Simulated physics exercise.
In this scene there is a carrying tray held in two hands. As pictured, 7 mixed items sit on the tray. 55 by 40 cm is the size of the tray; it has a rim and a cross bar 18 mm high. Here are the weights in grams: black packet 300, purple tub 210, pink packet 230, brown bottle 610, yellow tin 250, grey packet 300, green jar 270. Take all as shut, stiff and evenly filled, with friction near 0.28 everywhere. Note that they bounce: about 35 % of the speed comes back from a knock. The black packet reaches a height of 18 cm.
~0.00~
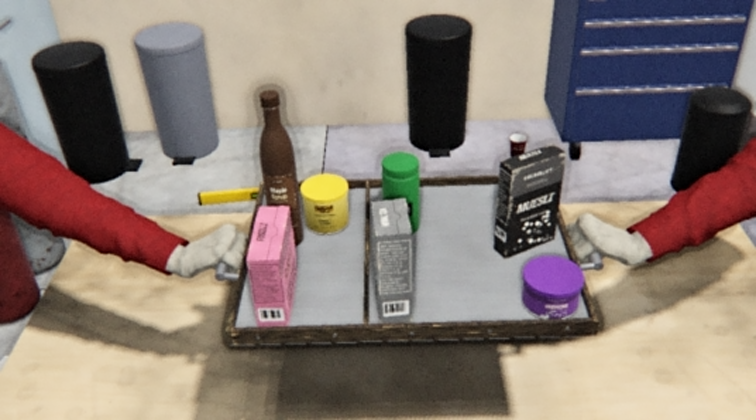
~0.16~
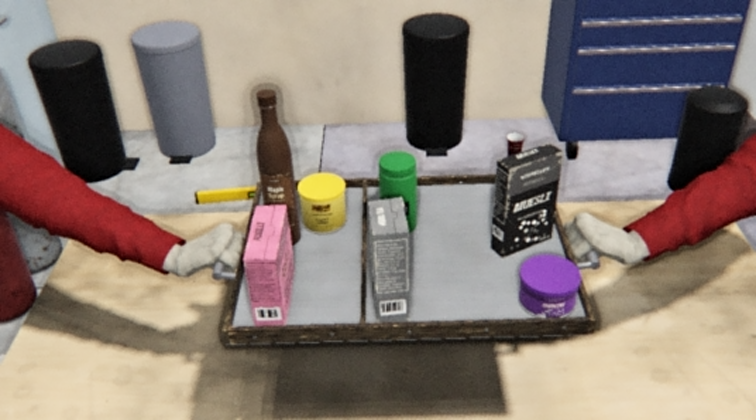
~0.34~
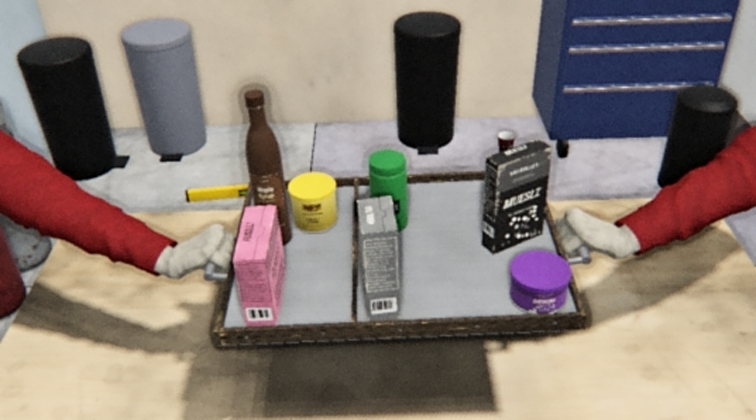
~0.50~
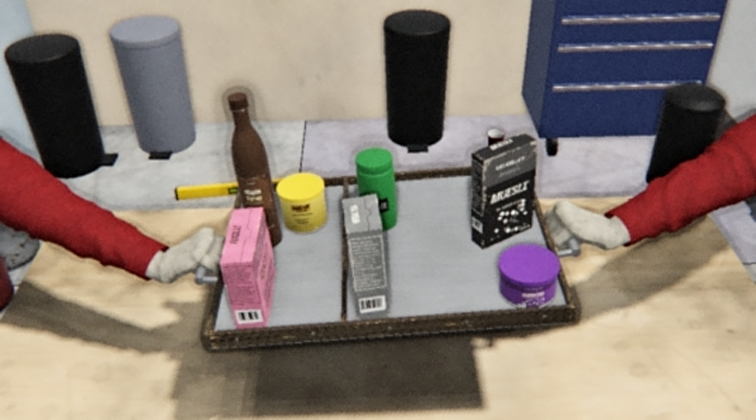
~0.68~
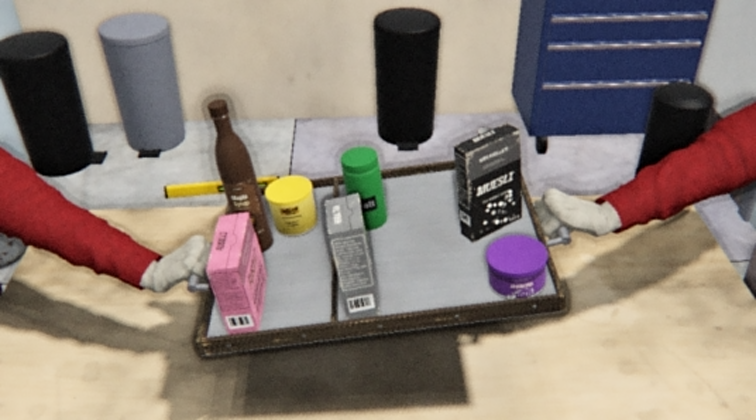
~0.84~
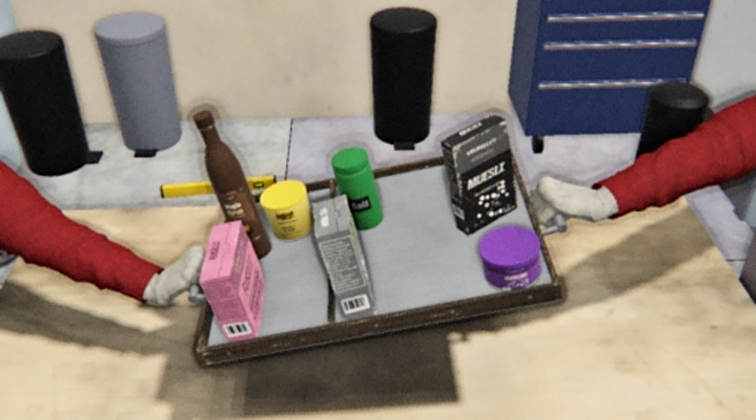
Two gloved hands holding a tray of packets, tubs and a brown bottle, shifting it slightly left and tilting its left side down.
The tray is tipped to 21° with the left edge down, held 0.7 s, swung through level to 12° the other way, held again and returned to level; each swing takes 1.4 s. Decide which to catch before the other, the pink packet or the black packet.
I would say the first of the pair.
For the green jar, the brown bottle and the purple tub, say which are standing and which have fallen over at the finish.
Well, the green jar tumbles down, the brown bottle tumbles down, and the purple tub holds steady.
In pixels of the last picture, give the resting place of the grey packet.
My guess is roughly (259, 294).
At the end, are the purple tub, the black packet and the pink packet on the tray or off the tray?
The purple tub is still on the tray; the black packet ends off the tray; the pink packet ends off the tray.
Around 1.74 s, tilt 21°, left edge down; pink packet and brown bottle now off the tray; black packet shifted 20 cm near (357, 200); grey packet on its side.
Around 2.94 s, tilt 3°, left edge down; black packet now off the tray; grey packet on its side; green jar on its side.
Finally (7.7 s), off the tray, black packet, pink packet and brown bottle; on their side or leaning hard on the tray, grey packet and green jar; not toppled but over 5 cm from the start, purple tub and yellow tin. Final places as that camera would see them, pink packet near (150, 370), black packet near (104, 350). Pink packet went at 1.60 s; black packet went at 1.96 s.
